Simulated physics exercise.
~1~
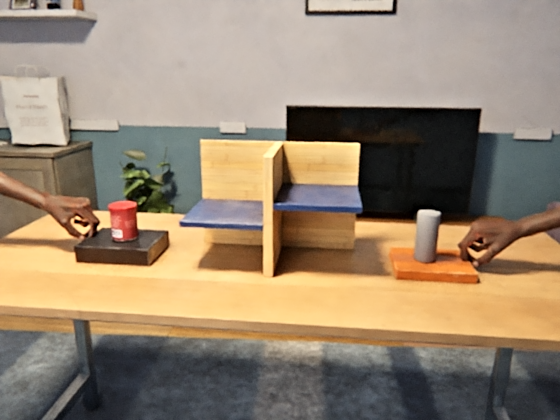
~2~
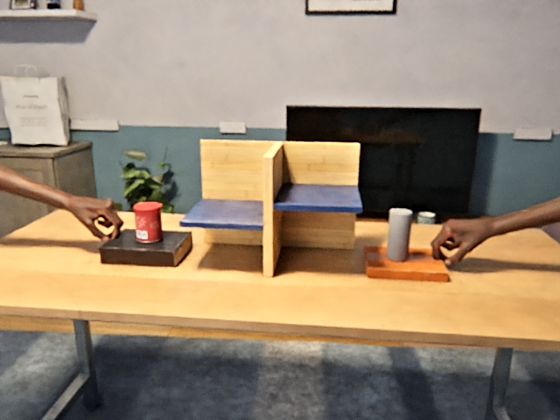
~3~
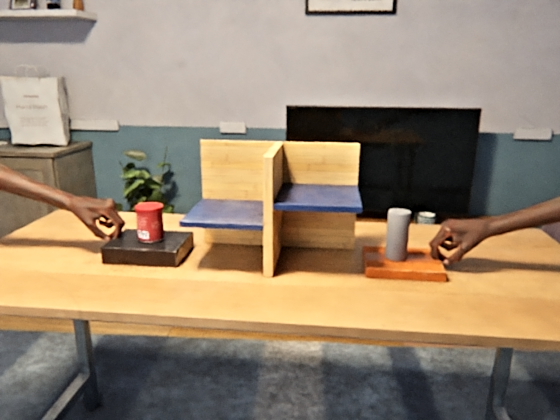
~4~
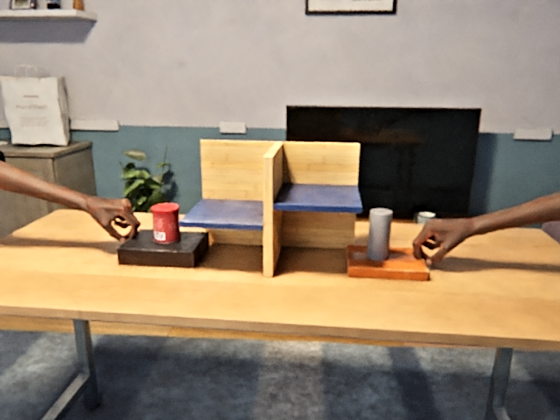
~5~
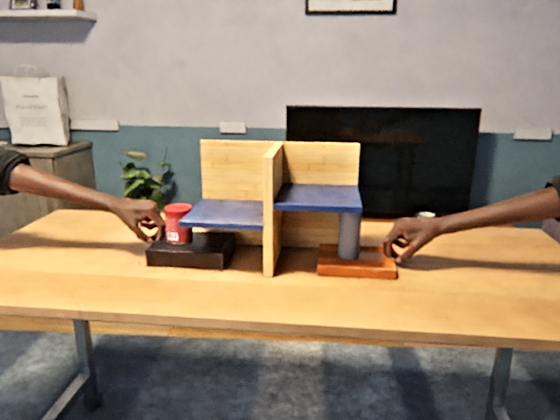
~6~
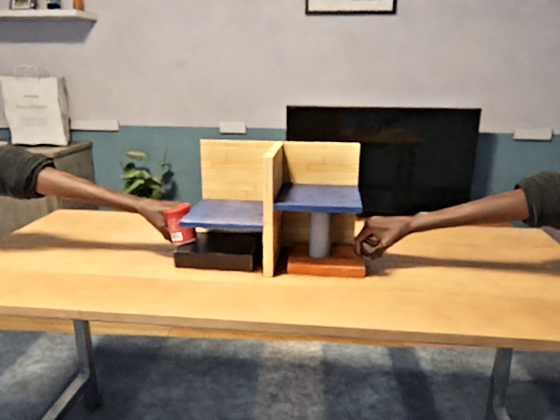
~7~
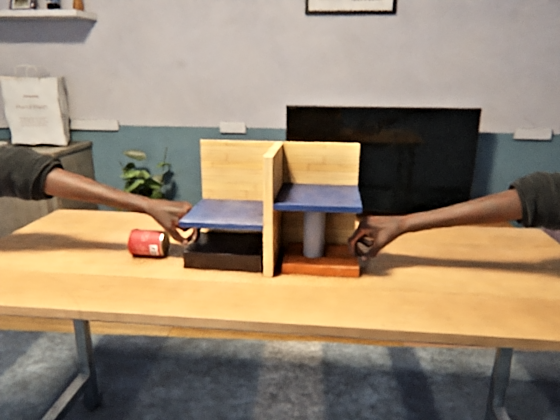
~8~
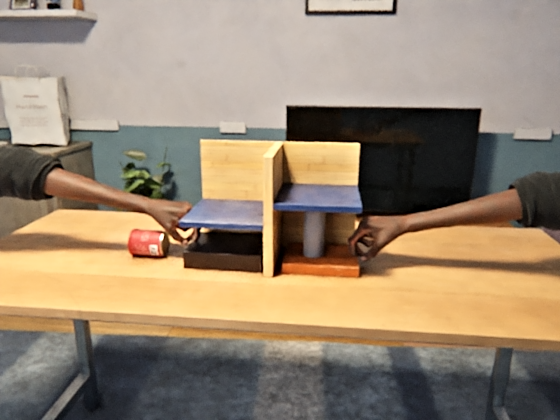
A wooden stand with two blue shelves, the left one lower, sits mid-table in a room with a plant and a dark screen behind, seen from the front by a still camera. A hand at left holds a black tray carrying an upright red tin, and one at right holds an orange box carrying a grey candle. Both hands push the bases inward. The candle slides beneath the right shelf, while the tin strikes the left shelf's edge, leans and topples back. Finally both bases rest under the shelves, the candle upright and the tin on its side on the table.
